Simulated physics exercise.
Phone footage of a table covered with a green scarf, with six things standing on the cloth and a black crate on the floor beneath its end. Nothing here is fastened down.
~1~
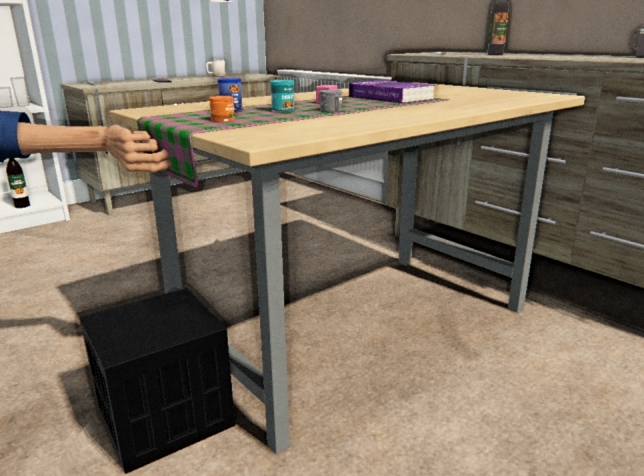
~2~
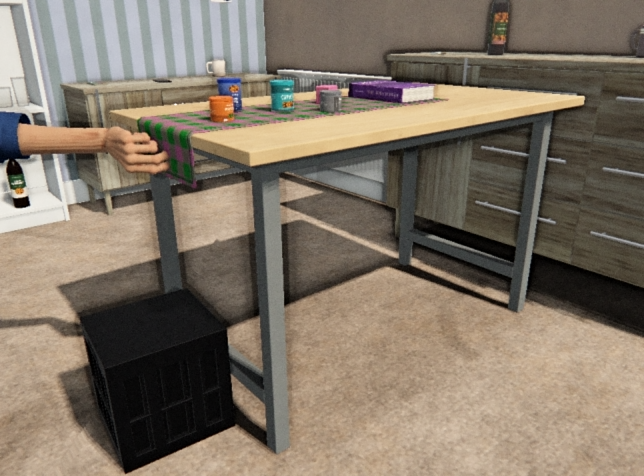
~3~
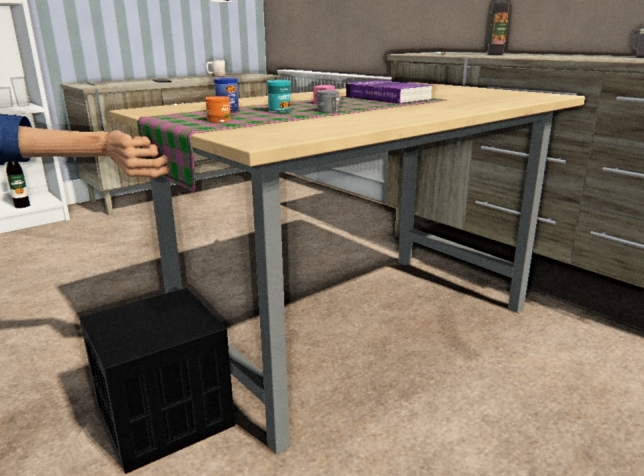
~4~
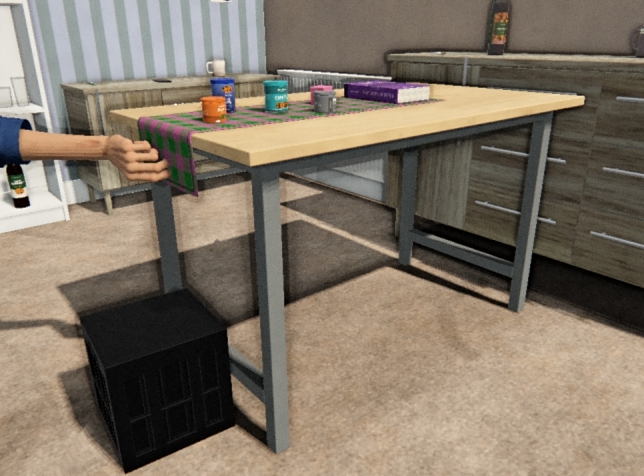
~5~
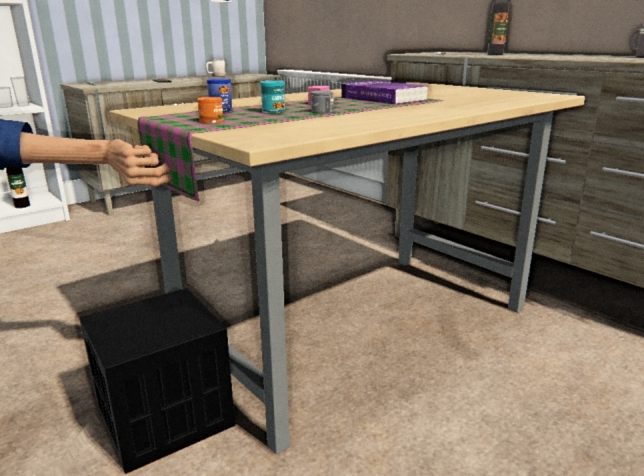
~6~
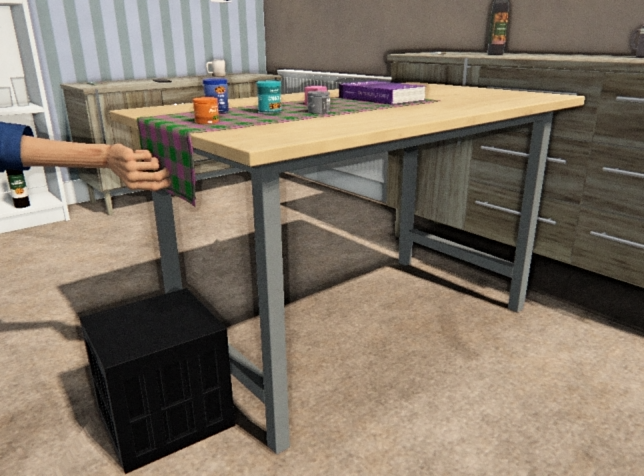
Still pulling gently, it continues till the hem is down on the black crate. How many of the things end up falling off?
The final total over the edge will be three.
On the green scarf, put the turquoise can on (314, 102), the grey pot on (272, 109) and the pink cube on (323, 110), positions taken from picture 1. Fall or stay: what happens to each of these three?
Result - turquoise can still up, grey pot down, pink cube still up.
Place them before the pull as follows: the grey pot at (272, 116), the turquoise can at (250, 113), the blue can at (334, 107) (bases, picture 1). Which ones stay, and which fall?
The grey pot would end up off, the turquoise can would end up off, the blue can would stay in place.
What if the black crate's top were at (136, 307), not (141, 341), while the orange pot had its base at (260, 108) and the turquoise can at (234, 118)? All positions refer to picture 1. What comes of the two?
Orange pot stays, turquoise can is gone.
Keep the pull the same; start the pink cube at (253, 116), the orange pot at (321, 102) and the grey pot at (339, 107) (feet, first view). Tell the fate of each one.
Outcome: The pink cube is gone, the orange pot is still in place, the grey pot is still in place.
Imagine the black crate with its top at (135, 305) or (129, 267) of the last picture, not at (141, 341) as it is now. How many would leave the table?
Count: 2, then 1.
Early on, hem near (174, 255); orange pot gone.
Midway, hem near (178, 299); orange pot and blue can gone.
Finally, hem on the crate; orange pot, blue can and turquoise can gone. The count of fallen things is three.
